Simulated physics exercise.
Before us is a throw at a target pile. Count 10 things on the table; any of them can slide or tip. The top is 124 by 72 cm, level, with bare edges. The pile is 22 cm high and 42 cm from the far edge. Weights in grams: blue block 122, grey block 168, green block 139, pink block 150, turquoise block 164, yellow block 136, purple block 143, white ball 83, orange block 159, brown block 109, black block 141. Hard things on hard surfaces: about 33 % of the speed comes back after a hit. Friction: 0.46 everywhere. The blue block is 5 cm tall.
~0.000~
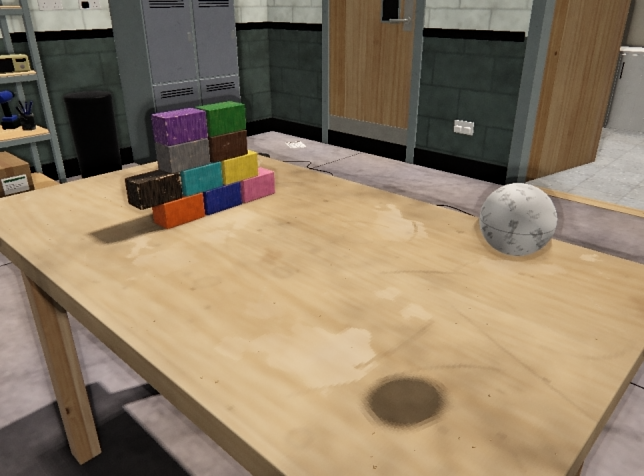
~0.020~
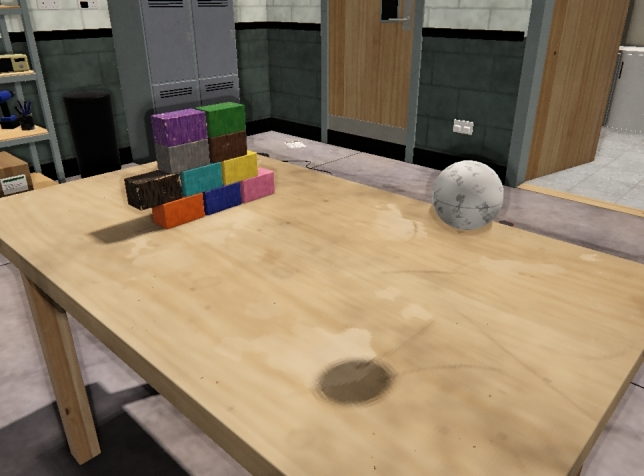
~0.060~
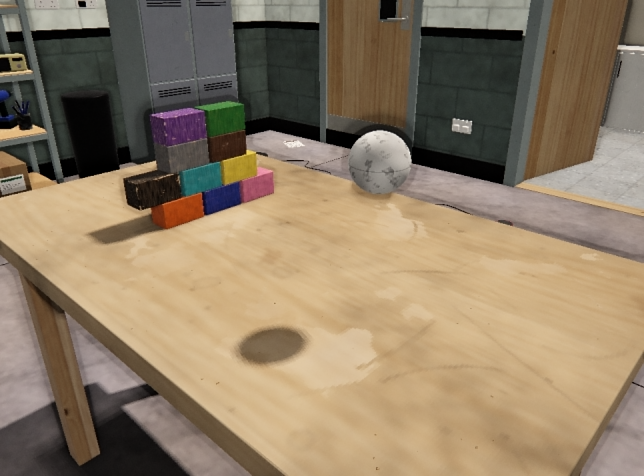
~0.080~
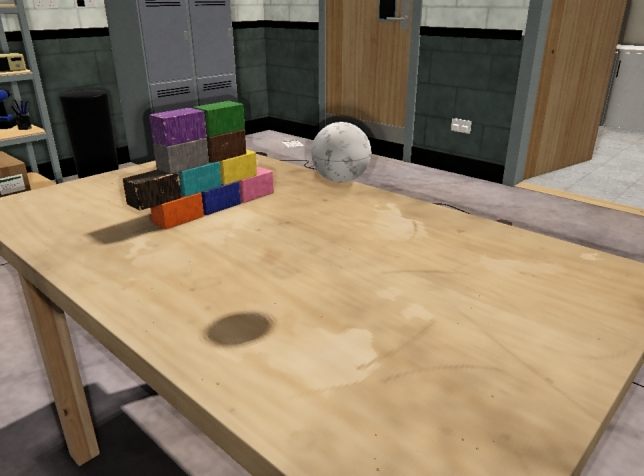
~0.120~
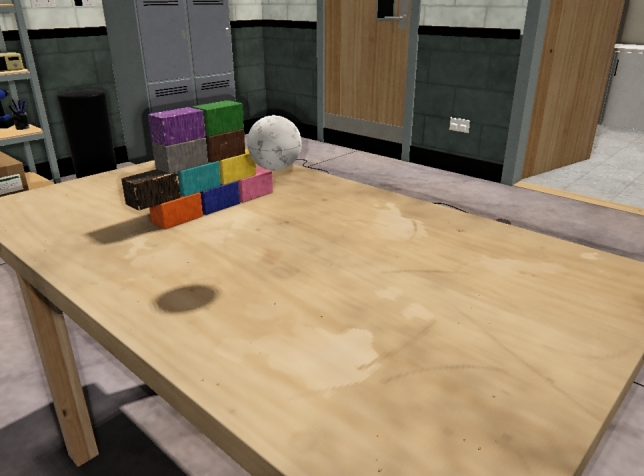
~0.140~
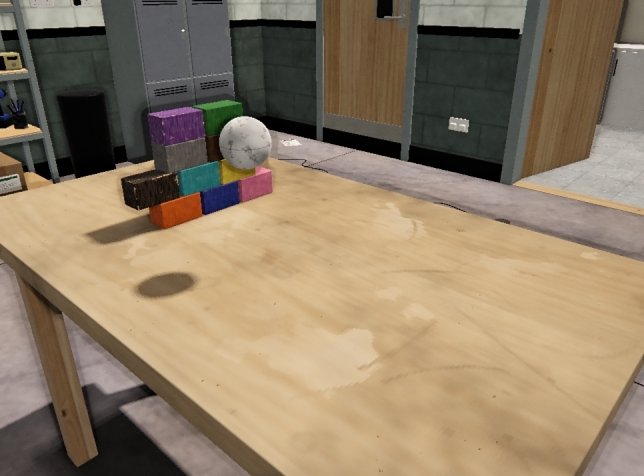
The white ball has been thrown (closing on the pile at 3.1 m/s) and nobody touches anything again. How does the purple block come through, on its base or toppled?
The purple block topples.
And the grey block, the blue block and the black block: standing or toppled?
The grey block tips over; the blue block is still upright; the black block tips over.
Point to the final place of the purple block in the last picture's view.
Near (90, 193).
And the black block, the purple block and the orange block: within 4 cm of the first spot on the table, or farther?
The black block leaves its spot; the purple block ends elsewhere; the orange block stays put.
After 0.44 s, white ball near (76, 242); purple block 61° off upright near (143, 143); grey block 68° off upright; black block 52° off upright.
After 0.74 s, white ball near (17, 304); purple block upside down near (97, 188); grey block upside down; black block upside down.
In the end (1.3 s), toppled on the table, grey block, purple block and black block; the other 7 under 4 cm from the start. At the end, from the last picture's camera, purple block near (90, 193).
